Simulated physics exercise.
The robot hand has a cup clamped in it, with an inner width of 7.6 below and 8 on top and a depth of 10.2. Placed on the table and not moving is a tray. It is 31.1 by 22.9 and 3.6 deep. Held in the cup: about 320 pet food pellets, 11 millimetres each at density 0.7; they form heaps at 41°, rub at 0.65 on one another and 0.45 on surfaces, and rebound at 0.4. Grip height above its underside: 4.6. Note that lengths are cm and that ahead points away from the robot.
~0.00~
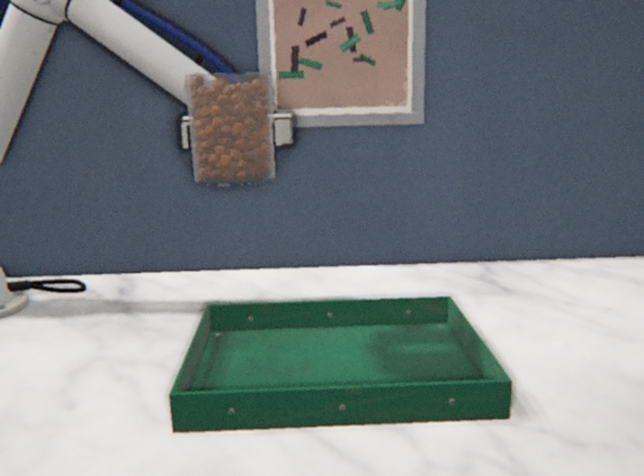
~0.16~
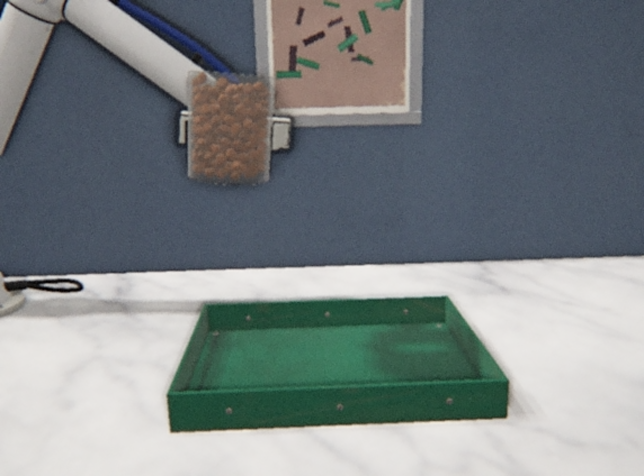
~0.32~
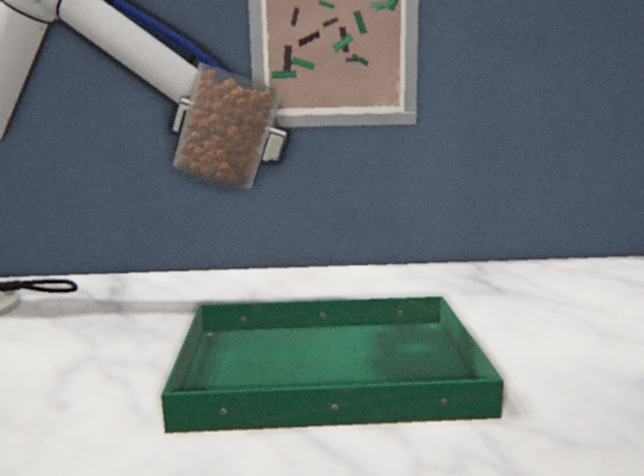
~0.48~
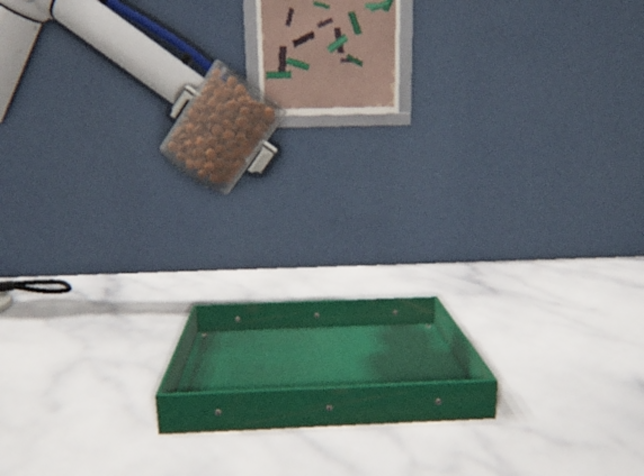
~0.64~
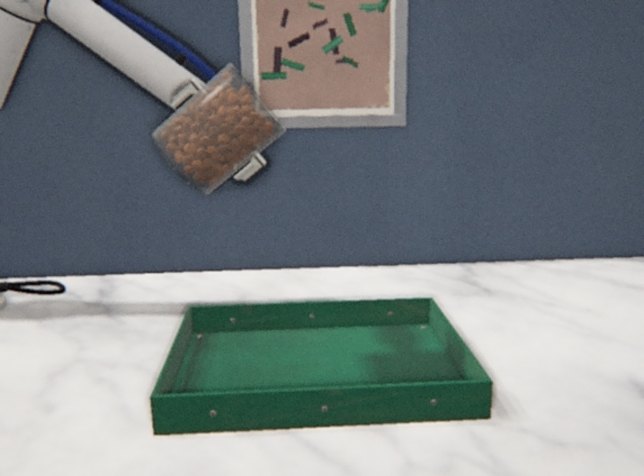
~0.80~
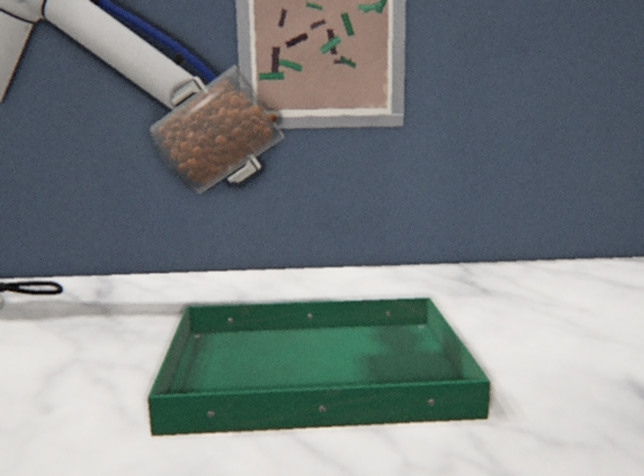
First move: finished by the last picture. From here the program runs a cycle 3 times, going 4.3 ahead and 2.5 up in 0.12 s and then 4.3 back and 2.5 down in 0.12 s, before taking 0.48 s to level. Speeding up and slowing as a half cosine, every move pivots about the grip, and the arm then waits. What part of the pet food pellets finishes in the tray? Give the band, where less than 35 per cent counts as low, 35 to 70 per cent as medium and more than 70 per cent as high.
Medium.
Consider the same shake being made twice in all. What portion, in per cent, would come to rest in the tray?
Probably about 40 in a hundred.
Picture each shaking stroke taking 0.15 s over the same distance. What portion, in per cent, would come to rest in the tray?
Around 25 percent.
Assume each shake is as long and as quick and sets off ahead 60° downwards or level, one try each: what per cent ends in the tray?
First try some 5 %, second try some 30 %.
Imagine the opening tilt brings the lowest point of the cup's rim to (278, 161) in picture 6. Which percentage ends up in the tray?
That comes to some 85 percent.
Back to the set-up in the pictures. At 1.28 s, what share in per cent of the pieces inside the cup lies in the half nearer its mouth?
Near 55 %.
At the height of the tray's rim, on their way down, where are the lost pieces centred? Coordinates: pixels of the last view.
Near (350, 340).
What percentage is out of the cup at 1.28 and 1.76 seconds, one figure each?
Around 35 % and around 50 %.
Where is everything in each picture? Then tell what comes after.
The first frame shows cup middle at (232, 129), level; upper third of the load around (229, 101), from x 195 to 265, top at y 80; 325 in the cup.
The second frame shows cup middle at (230, 129), tilted 5° forward; upper third of the load around (229, 100), from x 195 to 265, top at y 80.
The third frame shows cup middle at (226, 129), tilted 20° forward; upper third of the load around (227, 102), from x 185 to 270, top at y 75.
The fourth frame shows cup middle at (222, 130), tilted 37° forward; upper third of the load around (228, 106), from x 175 to 270, top at y 75.
The fifth frame shows cup middle at (218, 132), tilted 52° forward; upper third of the load around (223, 109), from x 165 to 270, top at y 75.
The sixth frame shows cup middle at (216, 132), tilted 57° forward; upper third of the load around (224, 112), from x 165 to 270, top at y 85; 325 in the cup.
By 1.28 s, tilted 57° forward, highest piece 30 above the table; 204 in the cup, 76 in the tray, 45 in flight or on a rim.
By 1.76 s, tilted 29° forward, highest piece 30 above the table; 165 in the cup, 154 in the tray, 2 on the table or floor, 4 in flight or on a rim.
By 2.20 s, level, highest piece 31 above the table; 165 in the cup, 158 in the tray, 2 on the table or floor.
By 3.25 s, level, highest piece 30 above the table; 165 in the cup, 158 in the tray, 2 on the table or floor.
Final count, 165 in the cup, 158 in the tray, 2 on the table or floor. That is 49 % in the tray.
